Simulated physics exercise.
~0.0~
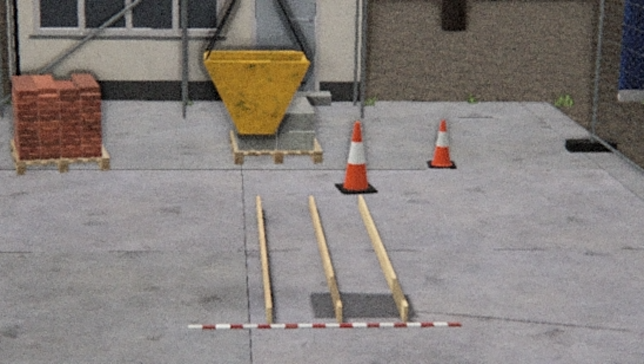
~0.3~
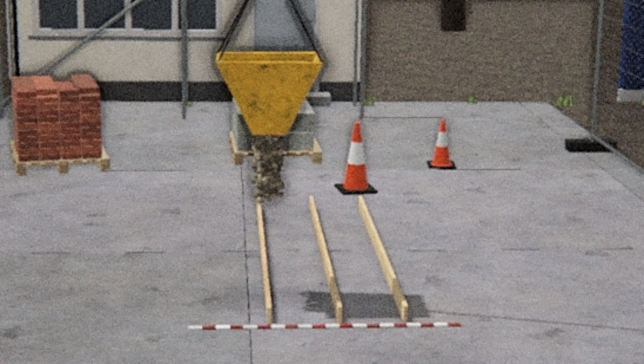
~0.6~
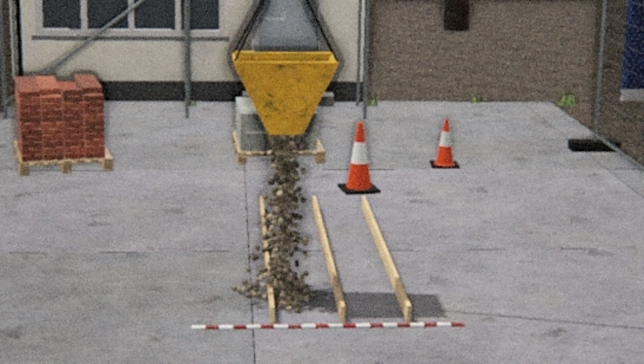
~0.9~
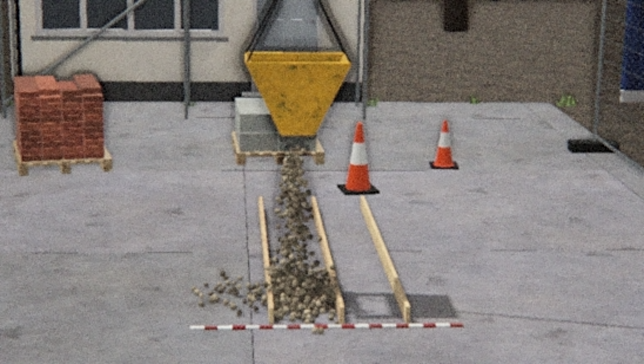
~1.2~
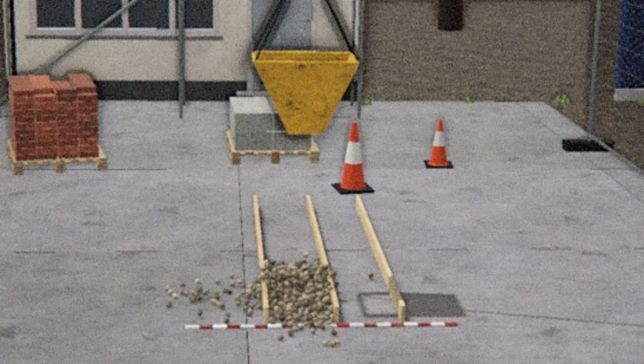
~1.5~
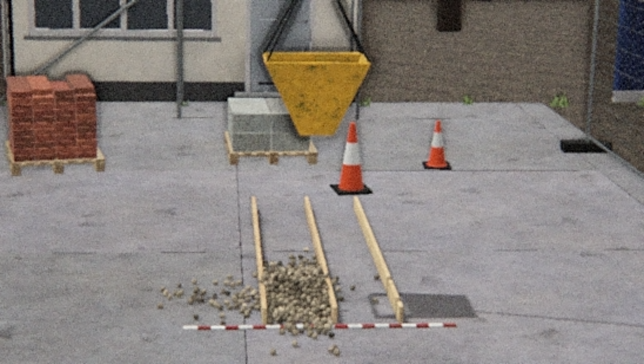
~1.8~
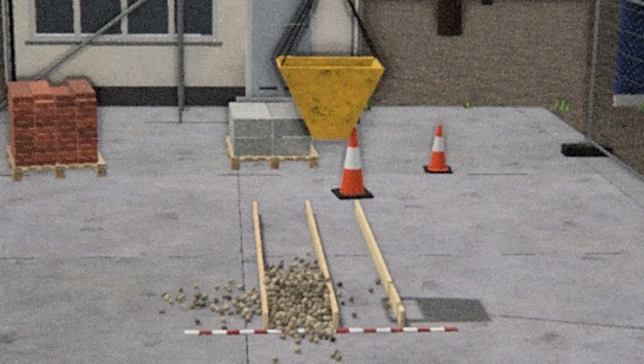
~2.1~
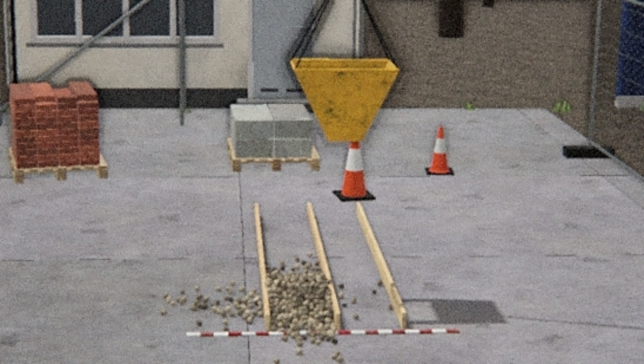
In a concrete yard, a moving yellow skip drops stones, mostly into the left bay.
